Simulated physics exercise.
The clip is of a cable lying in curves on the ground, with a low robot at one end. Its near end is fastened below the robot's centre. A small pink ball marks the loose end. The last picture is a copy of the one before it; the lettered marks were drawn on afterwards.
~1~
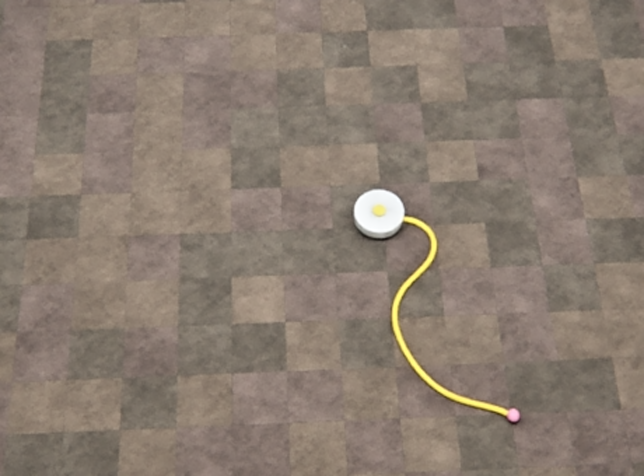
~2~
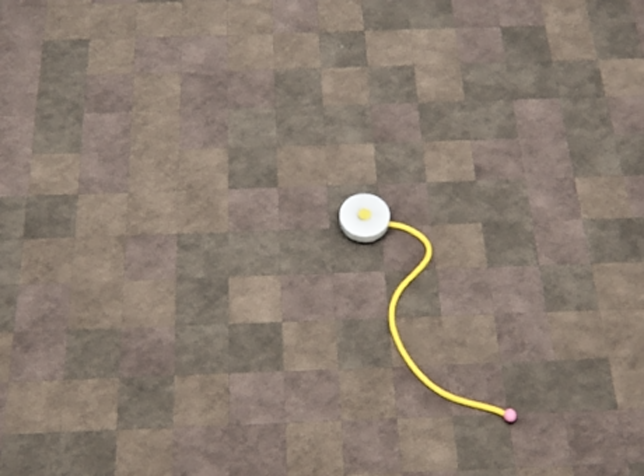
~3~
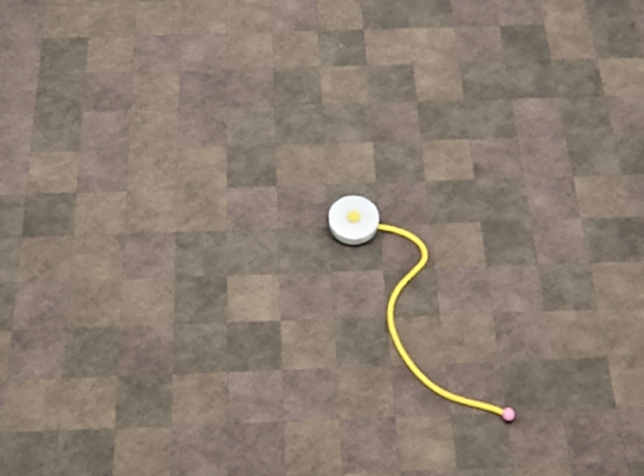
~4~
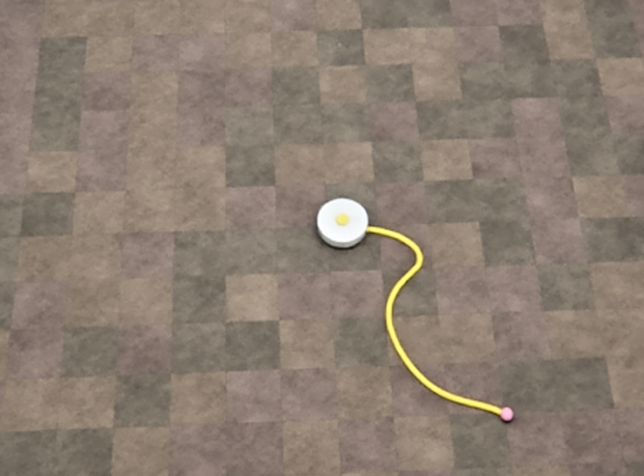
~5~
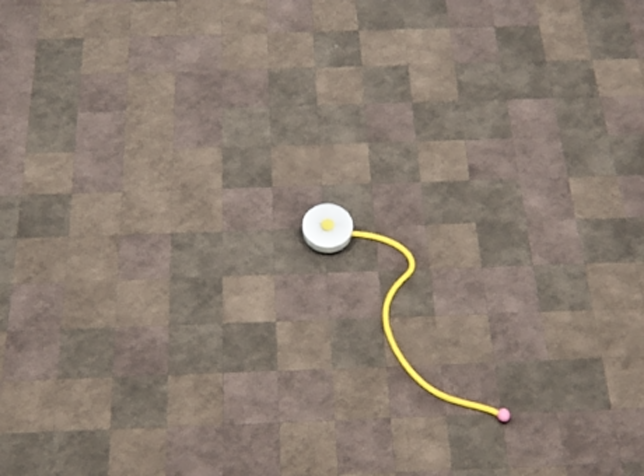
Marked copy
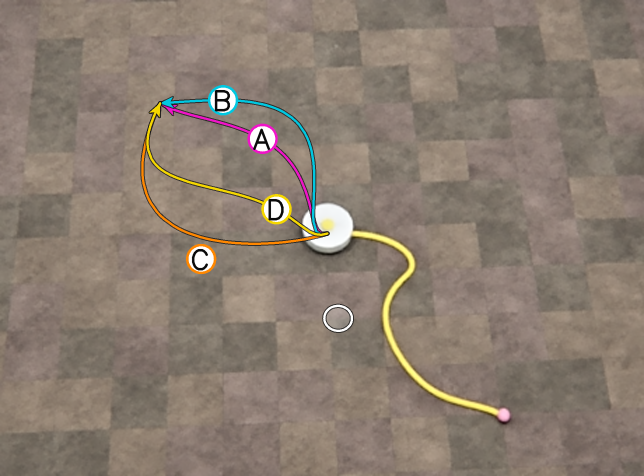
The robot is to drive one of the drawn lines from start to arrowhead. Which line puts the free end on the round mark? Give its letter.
The end stops on the ring with C.
On the marked copy, A from (327, 234) via (272, 145) to (163, 105); B from (327, 234) via (296, 121) to (160, 103); C from (327, 234) via (173, 226) to (160, 103); D from (327, 234) via (204, 186) to (160, 103); the ring at (338, 318).
Taking C. A third of the way, robot (209, 235), middle of the cable (351, 317), free end (489, 409).
Two thirds of the way, robot (141, 164), middle of the cable (254, 266), free end (389, 346).
When it is over, robot (159, 98), middle of the cable (224, 220), free end (338, 315); the free end is on the ring.
As for the rest, A leaves the free end at (378, 290); B leaves the free end at (382, 279); D leaves the free end at (357, 303).
